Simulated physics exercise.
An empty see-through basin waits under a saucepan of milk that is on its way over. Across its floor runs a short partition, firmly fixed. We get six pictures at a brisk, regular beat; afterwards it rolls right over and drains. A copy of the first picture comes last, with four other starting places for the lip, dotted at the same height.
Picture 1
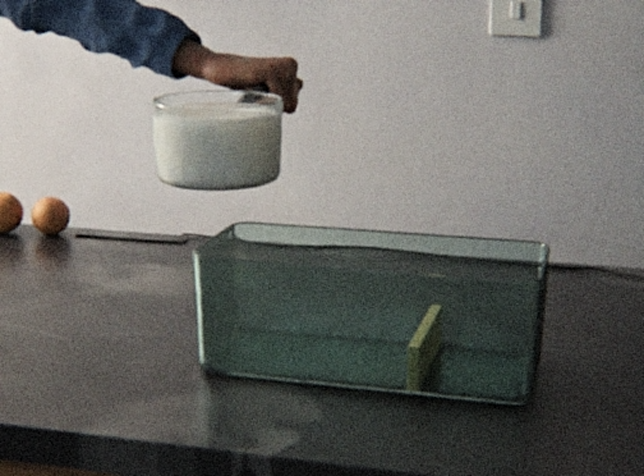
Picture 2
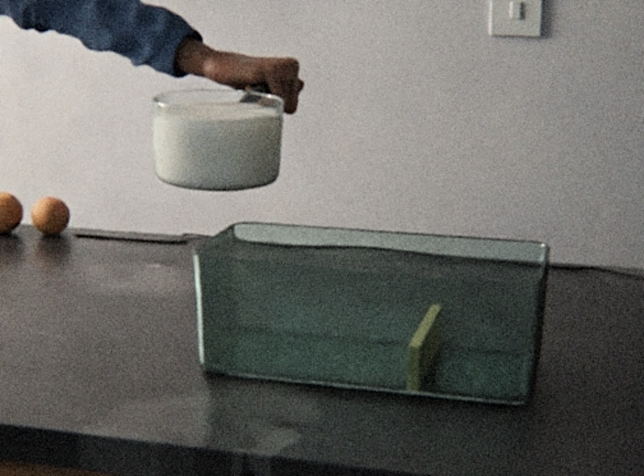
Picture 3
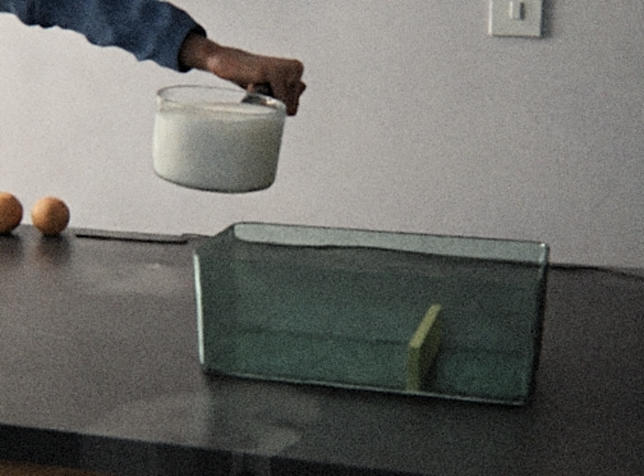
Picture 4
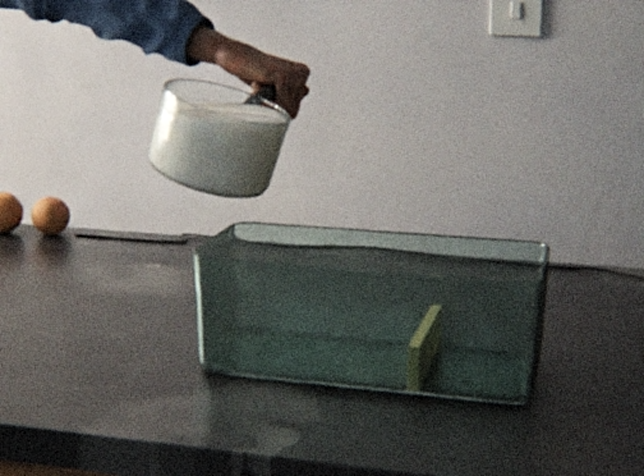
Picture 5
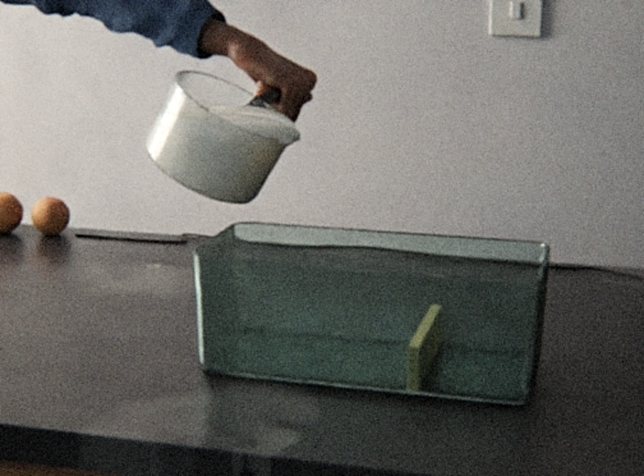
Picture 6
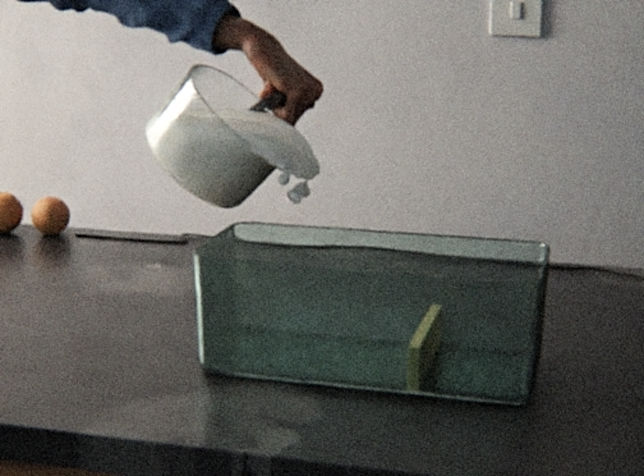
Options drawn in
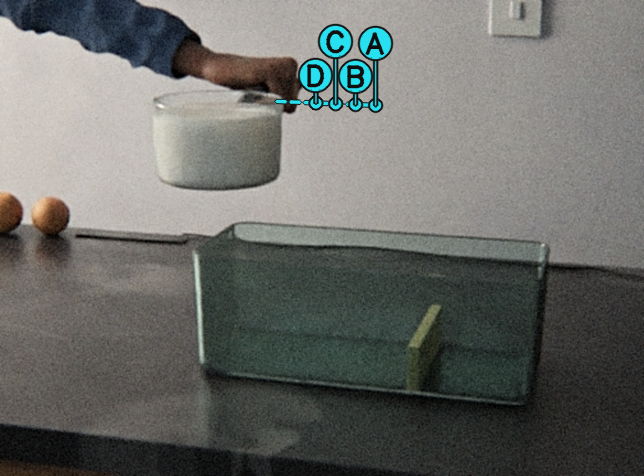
At first, a hand holds a clear saucepan of milk upright above an empty see-through basin with a short green partition on its floor. The hand then tilts the pan steadily to the right, and milk slides over the lip, hanging in a bulge with small drops below it.
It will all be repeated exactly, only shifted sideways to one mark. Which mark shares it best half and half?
Best: A.
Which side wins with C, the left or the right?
More ends on the left.
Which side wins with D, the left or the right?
The left side.
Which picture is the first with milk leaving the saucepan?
In picture 5.
On the marked copy, A at (375, 105); B at (355, 104); C at (335, 103); D at (315, 103).
If A is chosen, about 49 % ends left of the wall and 50 % right of it.
If B is chosen, about 68 % ends left of the wall and 30 % right of it.
If C is chosen, about 87 % ends left of the wall and 10 % right of it; 3 % is lost outside.
If D is chosen, about 92 % ends left of the wall and 8 % right of it.
